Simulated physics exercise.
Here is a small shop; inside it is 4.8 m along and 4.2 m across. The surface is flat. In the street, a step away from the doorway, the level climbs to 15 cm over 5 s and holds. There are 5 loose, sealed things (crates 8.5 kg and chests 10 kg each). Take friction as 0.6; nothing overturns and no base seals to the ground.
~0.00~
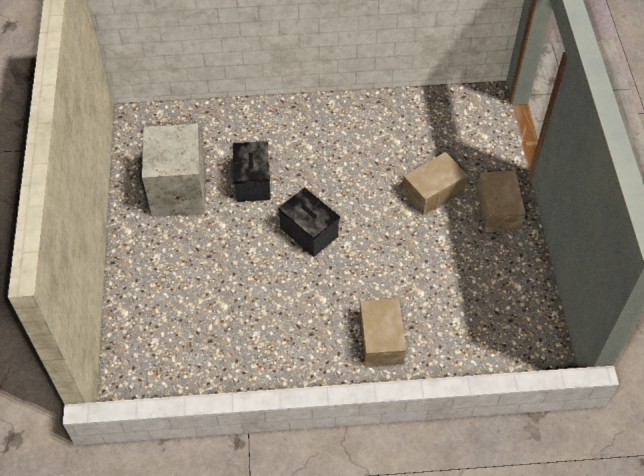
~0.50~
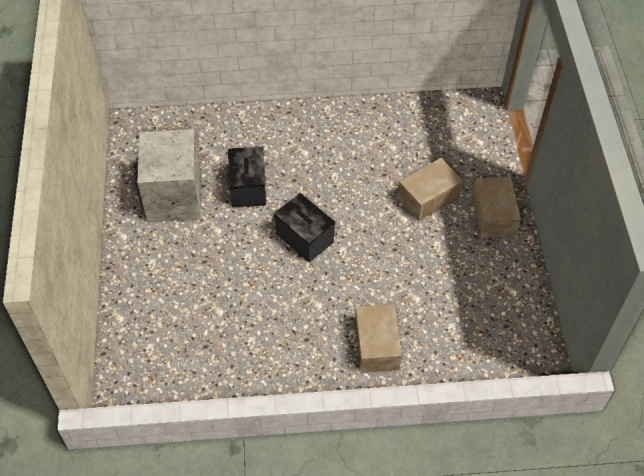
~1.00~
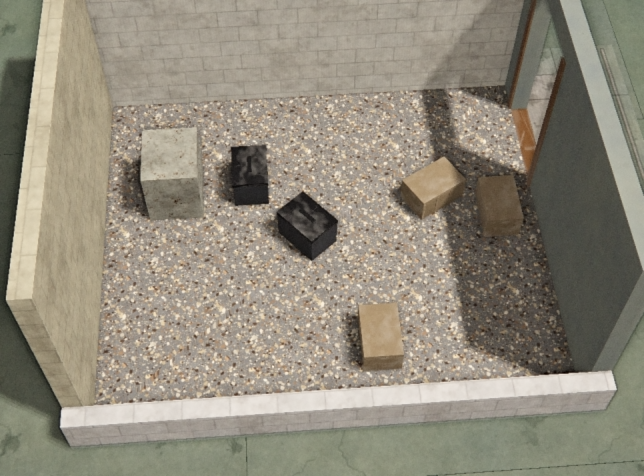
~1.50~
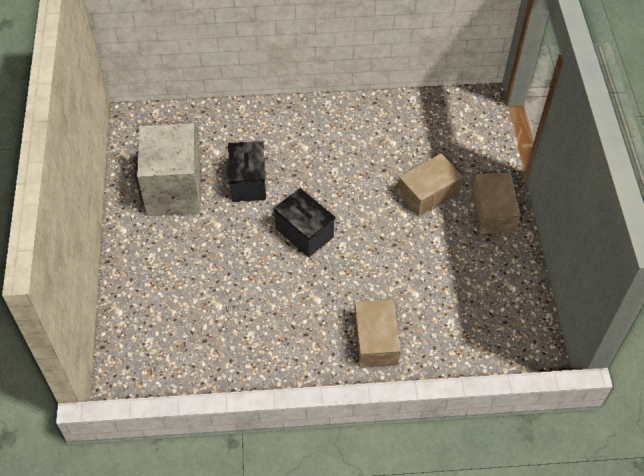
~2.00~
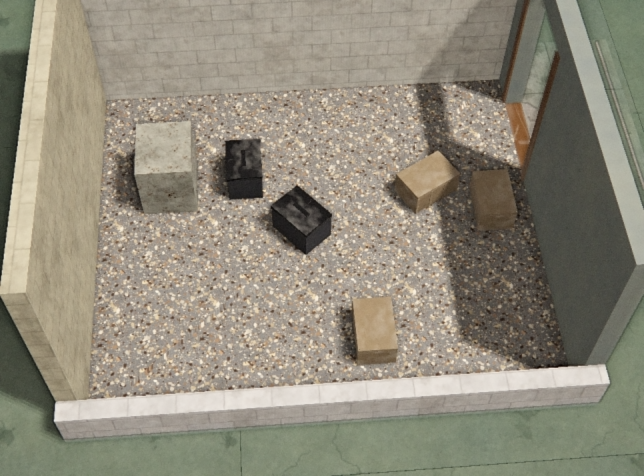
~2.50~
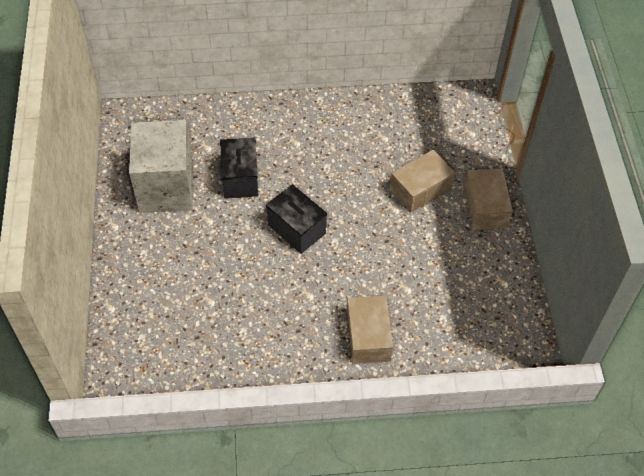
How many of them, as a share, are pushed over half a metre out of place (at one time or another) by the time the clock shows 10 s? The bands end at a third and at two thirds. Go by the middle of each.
It is not even a third.
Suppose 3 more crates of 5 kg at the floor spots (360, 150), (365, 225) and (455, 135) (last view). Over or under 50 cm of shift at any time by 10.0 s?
In that order: More, less, more.
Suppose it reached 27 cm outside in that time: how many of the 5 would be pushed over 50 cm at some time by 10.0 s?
Then 3.
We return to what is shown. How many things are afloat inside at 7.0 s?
0 of them.
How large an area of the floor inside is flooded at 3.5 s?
About 1.0 m2.
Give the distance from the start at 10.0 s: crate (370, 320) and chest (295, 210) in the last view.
In turn: 0 cm, 0 cm.
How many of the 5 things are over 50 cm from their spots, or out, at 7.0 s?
By then 0.
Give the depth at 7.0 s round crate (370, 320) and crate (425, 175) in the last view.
About 0 and 2 cm.
After 3.5 s 0 of 5 are over 50 cm from their spots; 0 afloat.
After 4.5 s 0 of 5 are over 50 cm from their spots; 0 afloat.
After 7.0 s 0 of 5 are over 50 cm from their spots; 0 afloat.
After 10.0 s 1 of 5 are over 50 cm from their spots, and 1 have been at some point; 0 afloat.
